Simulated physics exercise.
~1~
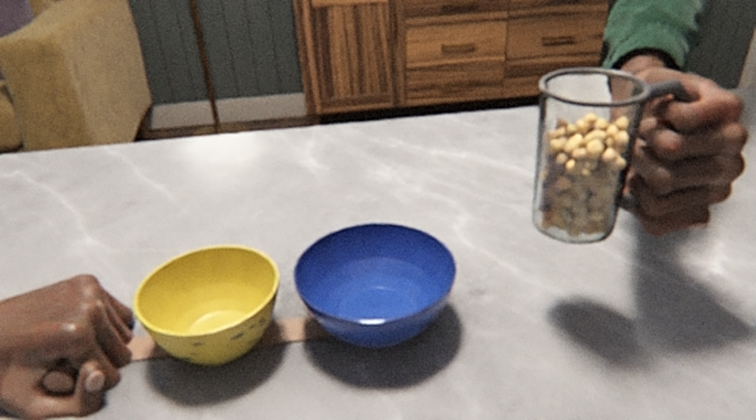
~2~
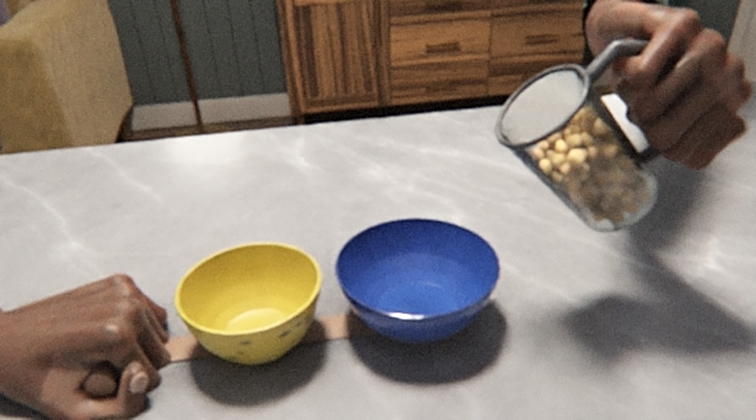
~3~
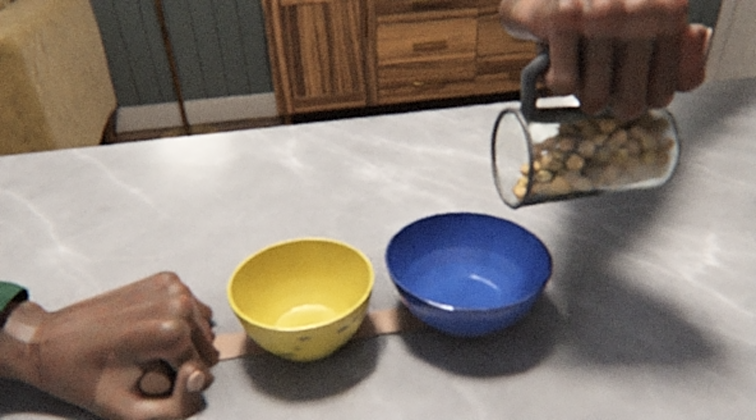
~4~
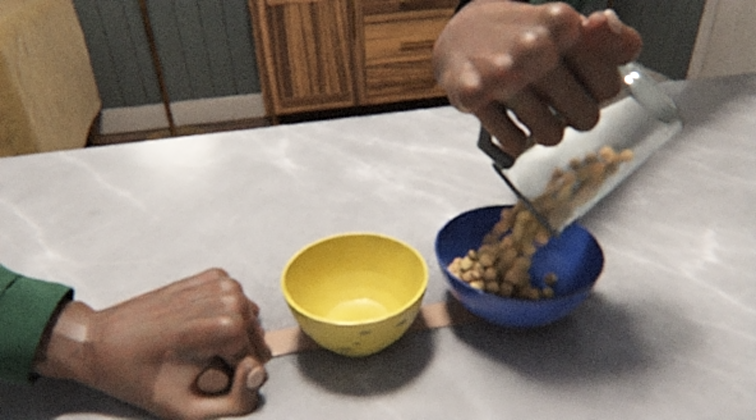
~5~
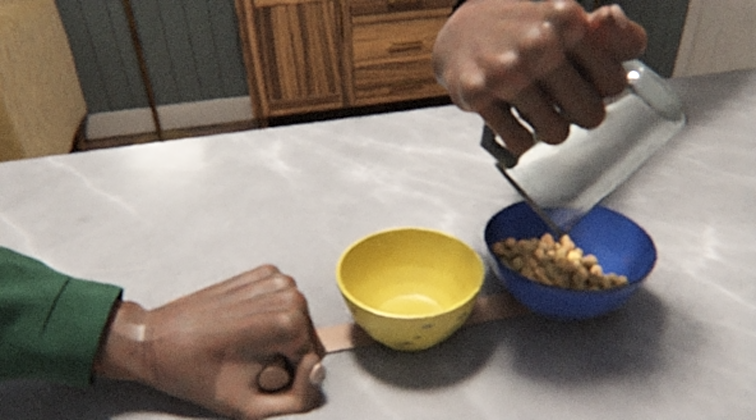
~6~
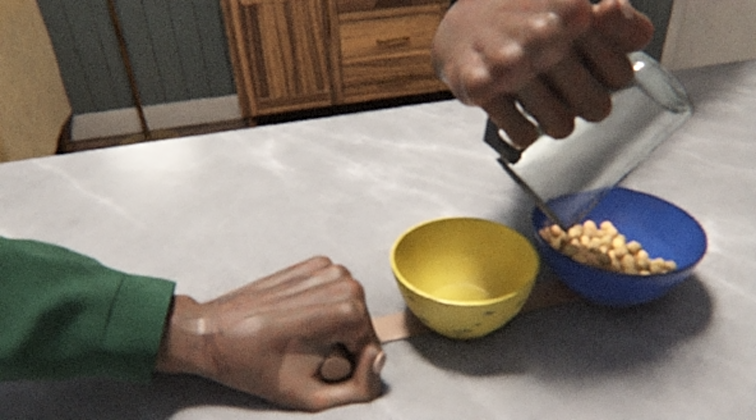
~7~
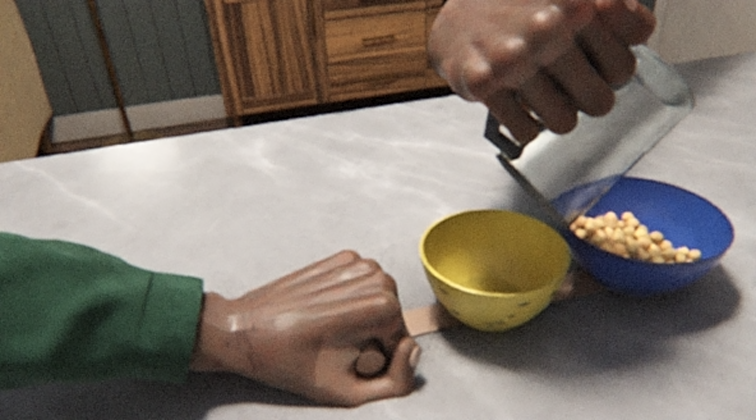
A hand tips chickpeas from a clear cup into a blue bowl as both bowls slide right.
